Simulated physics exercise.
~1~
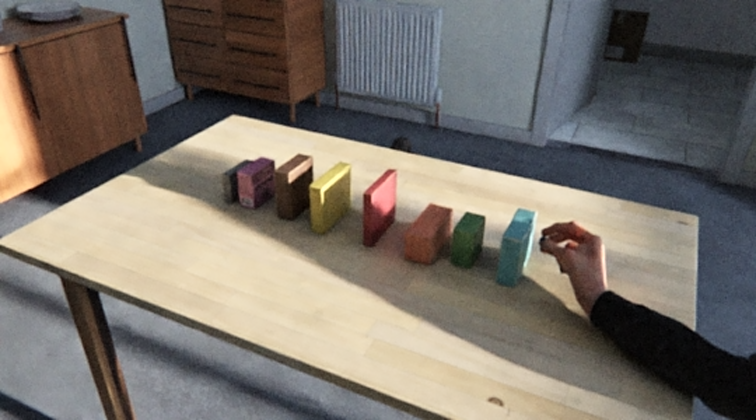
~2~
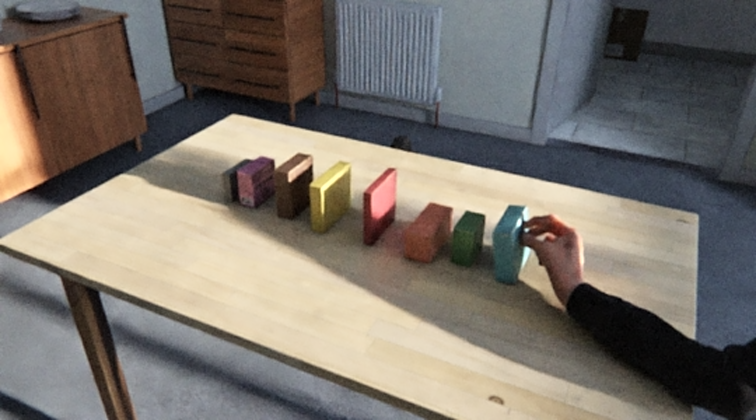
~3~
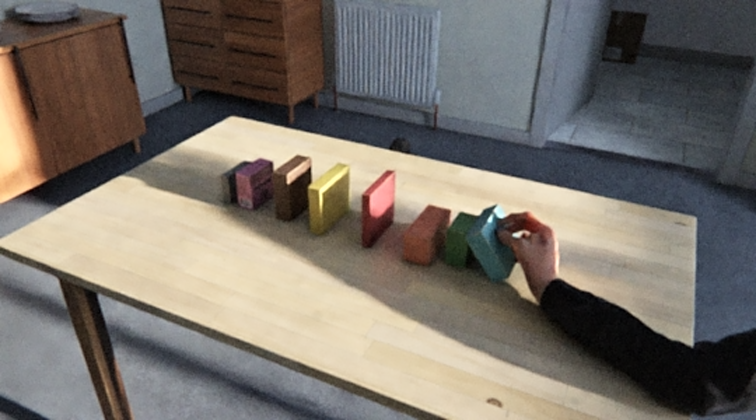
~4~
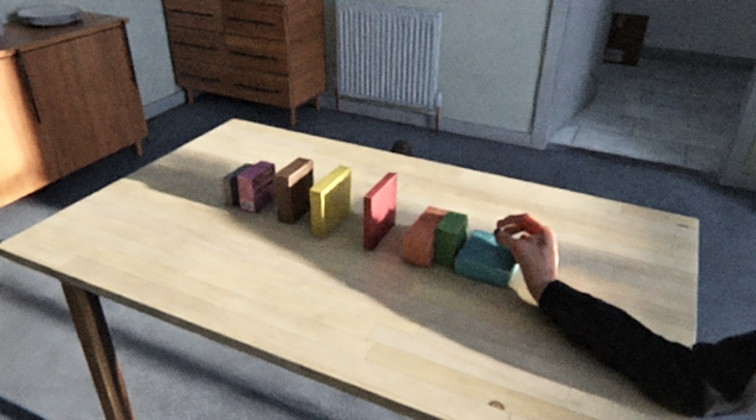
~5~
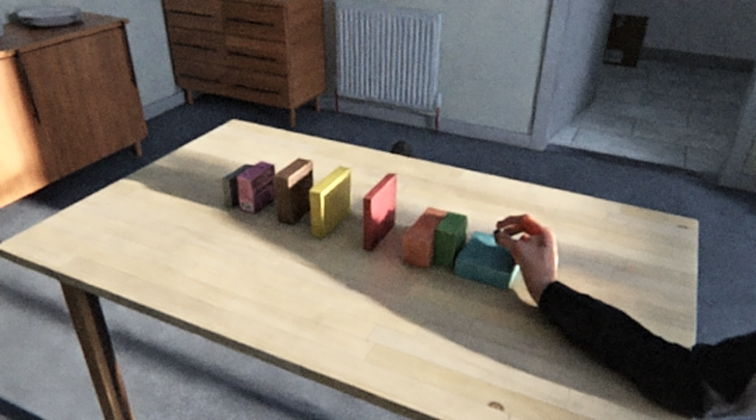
On a wooden table, a hand tips a turquoise block over, nudging only the green one.
